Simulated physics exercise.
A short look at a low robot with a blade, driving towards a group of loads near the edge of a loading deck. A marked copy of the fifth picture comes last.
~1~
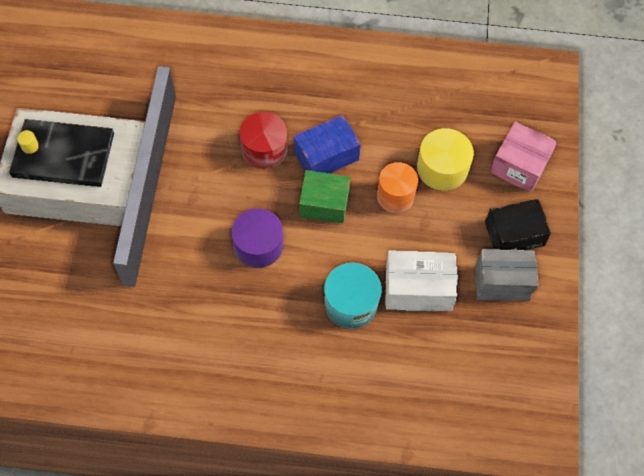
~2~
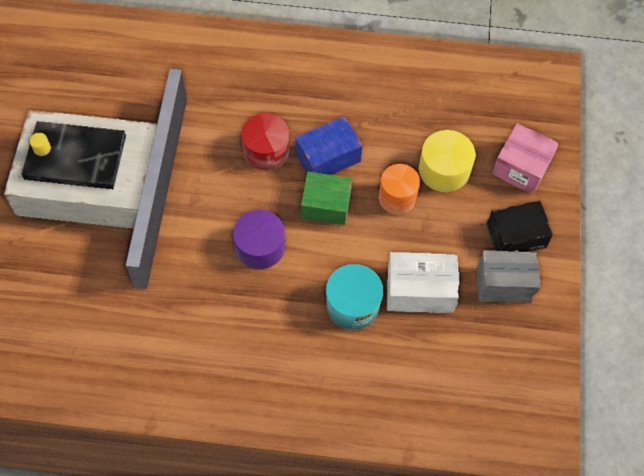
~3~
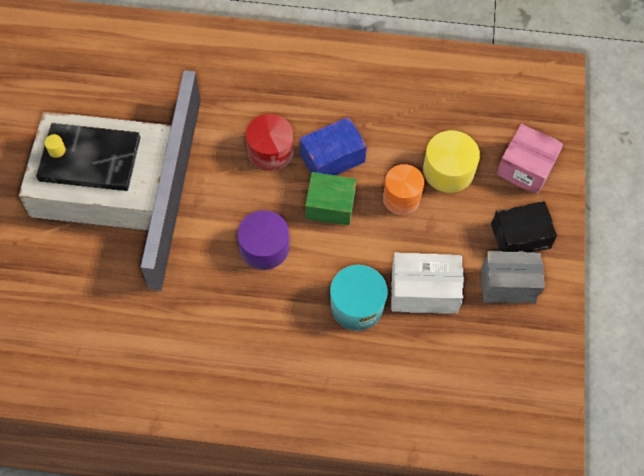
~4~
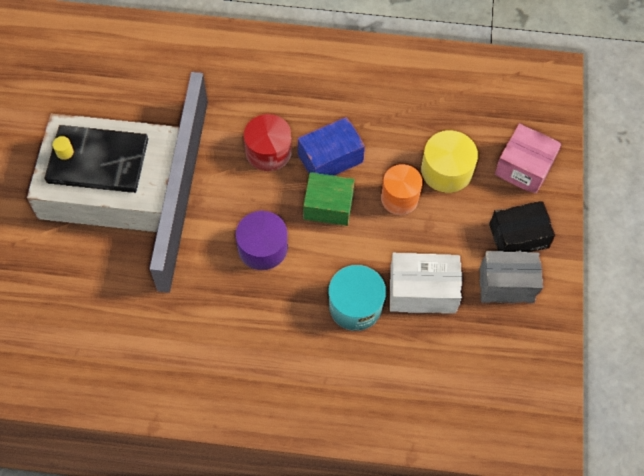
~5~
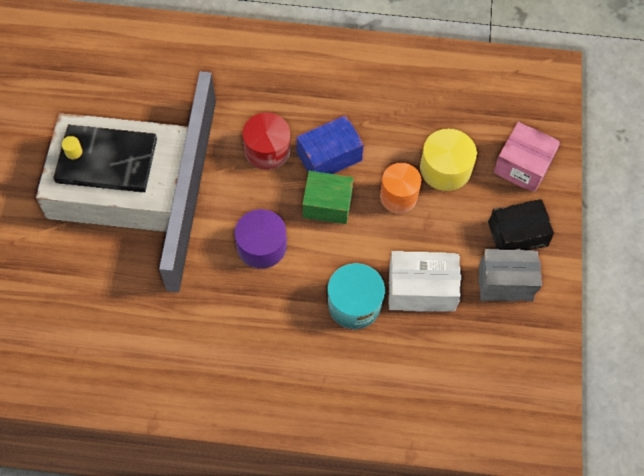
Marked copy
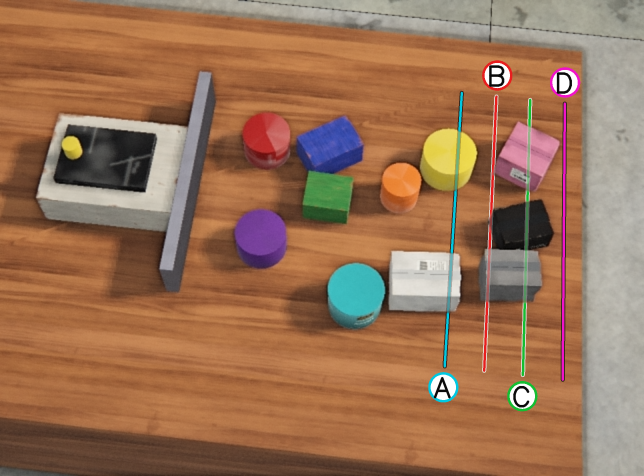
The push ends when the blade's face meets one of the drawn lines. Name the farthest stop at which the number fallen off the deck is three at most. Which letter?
The farthest such stop is B.
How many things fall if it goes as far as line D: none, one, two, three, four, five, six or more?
By then, six or more.
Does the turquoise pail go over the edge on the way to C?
No.
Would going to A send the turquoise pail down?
No.
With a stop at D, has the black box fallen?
By then, yes.
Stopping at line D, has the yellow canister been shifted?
Yes.
On the marked copy, A at (454, 220); B at (491, 224); C at (527, 228); D at (564, 232).
Taking B. A third of the way, robot (222, 170); red canister (333, 149); blue crate (390, 156).
Two thirds of the way, robot (333, 181); pink parcel (558, 155); grey box (540, 272).
When it is over, robot (418, 190); grey box over the edge; pink parcel over the edge; three fallen.
As for the rest, A is within the limit but short; C drops six; D drops ten.
